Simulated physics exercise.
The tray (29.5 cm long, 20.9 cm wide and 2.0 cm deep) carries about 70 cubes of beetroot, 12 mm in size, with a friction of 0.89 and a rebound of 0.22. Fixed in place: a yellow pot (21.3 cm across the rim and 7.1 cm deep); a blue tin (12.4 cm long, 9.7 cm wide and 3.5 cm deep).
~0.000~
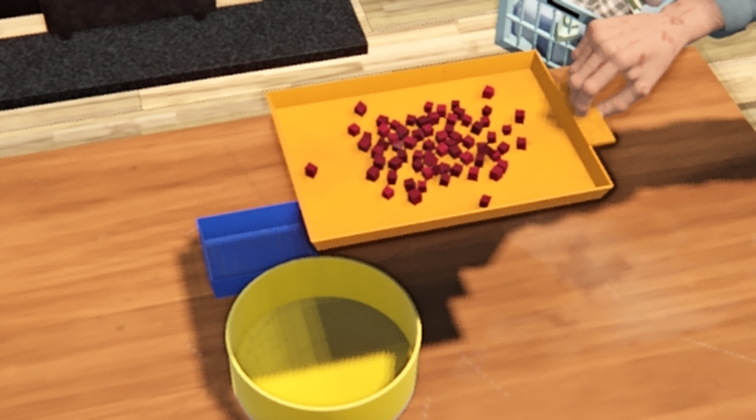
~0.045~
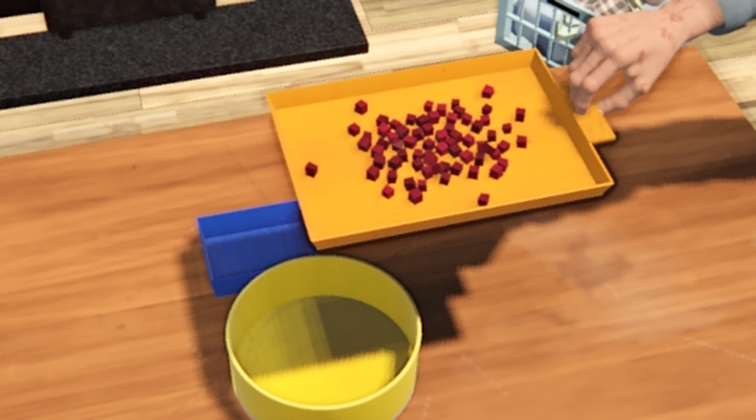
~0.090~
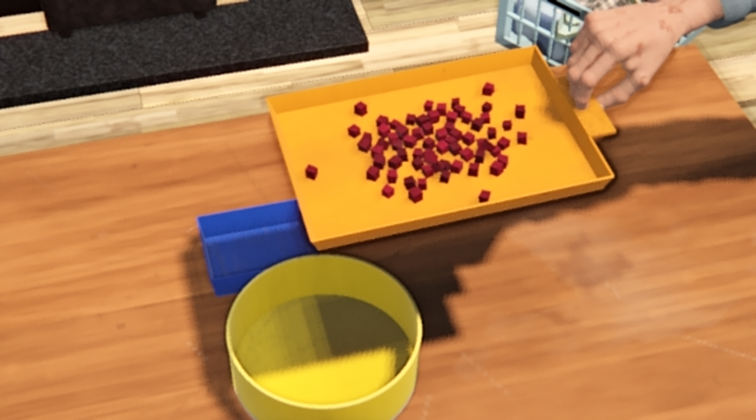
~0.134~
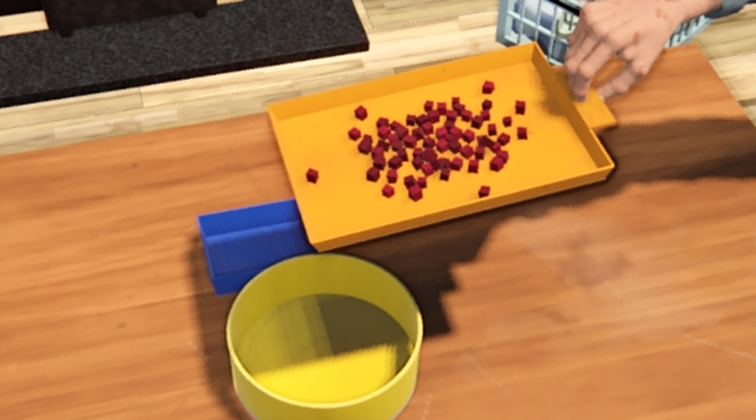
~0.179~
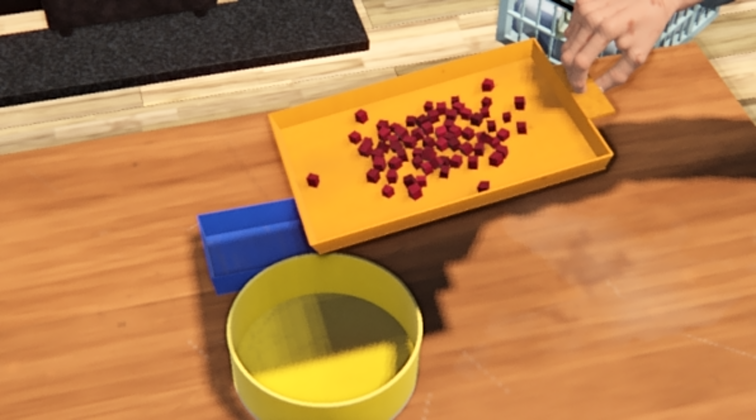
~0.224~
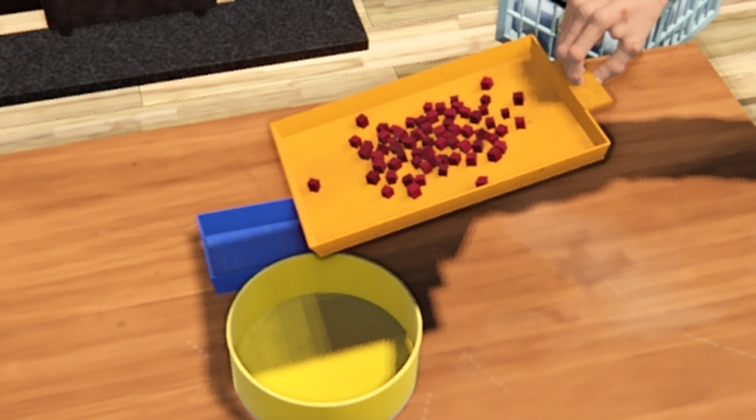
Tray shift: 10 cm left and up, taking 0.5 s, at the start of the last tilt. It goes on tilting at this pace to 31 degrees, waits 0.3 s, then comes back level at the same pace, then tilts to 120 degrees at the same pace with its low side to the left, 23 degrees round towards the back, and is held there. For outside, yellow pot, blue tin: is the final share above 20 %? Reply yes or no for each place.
Outside: Yes, yellow pot: Yes, blue tin: No.
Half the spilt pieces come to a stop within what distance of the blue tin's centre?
I'd say close to 14 cm.
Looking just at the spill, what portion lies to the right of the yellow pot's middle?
Roughly 90 percent.
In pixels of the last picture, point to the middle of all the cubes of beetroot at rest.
Roughly (333, 307).
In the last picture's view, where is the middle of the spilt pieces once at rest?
The middle of the spilt pieces ends up around (364, 273) in the last picture.
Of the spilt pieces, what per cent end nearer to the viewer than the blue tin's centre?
Share of spill: Approx. 80 %.
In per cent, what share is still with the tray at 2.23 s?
Some 95 percent.
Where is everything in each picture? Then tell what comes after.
Tray at (466, 214); tilt 0 degrees; leading edge at (288, 162); middle of the load at (429, 146); yellow pot at (324, 328); blue tin at (257, 240), in the first picture.
Tray at (466, 212); tilt 1 degrees; leading edge at (288, 162); middle of the load at (429, 145), in the second picture.
Tray at (466, 209); tilt 3 degrees; leading edge at (288, 165); middle of the load at (429, 144), in the third picture.
Tray at (465, 205); tilt 7 degrees; low side back left; leading edge at (288, 170); middle of the load at (429, 143), in the fourth picture.
Tray at (463, 200); tilt 11 degrees; low side back left; leading edge at (288, 175); middle of the load at (428, 142), in the fifth picture.
Tray at (461, 196); tilt 15 degrees; low side back left; leading edge at (289, 181); middle of the load at (428, 142); yellow pot at (324, 324); blue tin at (258, 236). It turns about 90 degrees a second, in the sixth picture.
After 1.00 s, tilt 14 degrees; tray 100 %; middle of all pieces on or above the table near (336, 134).
Then, at 1.64 s, tilt 33 degrees; tray 100 %; middle of all pieces on or above the table near (271, 145).
After 2.23 s, tilt 87 degrees; tray 95 %; middle of all pieces on or above the table near (337, 200).
After 2.79 s, tilt 120 degrees; outside 35 %, yellow pot 60 %; middle of all pieces on or above the table near (342, 307).
By 4.0 s all is still; blue tin 5 %, outside 35 %, tray 0 %, yellow pot 60 %.
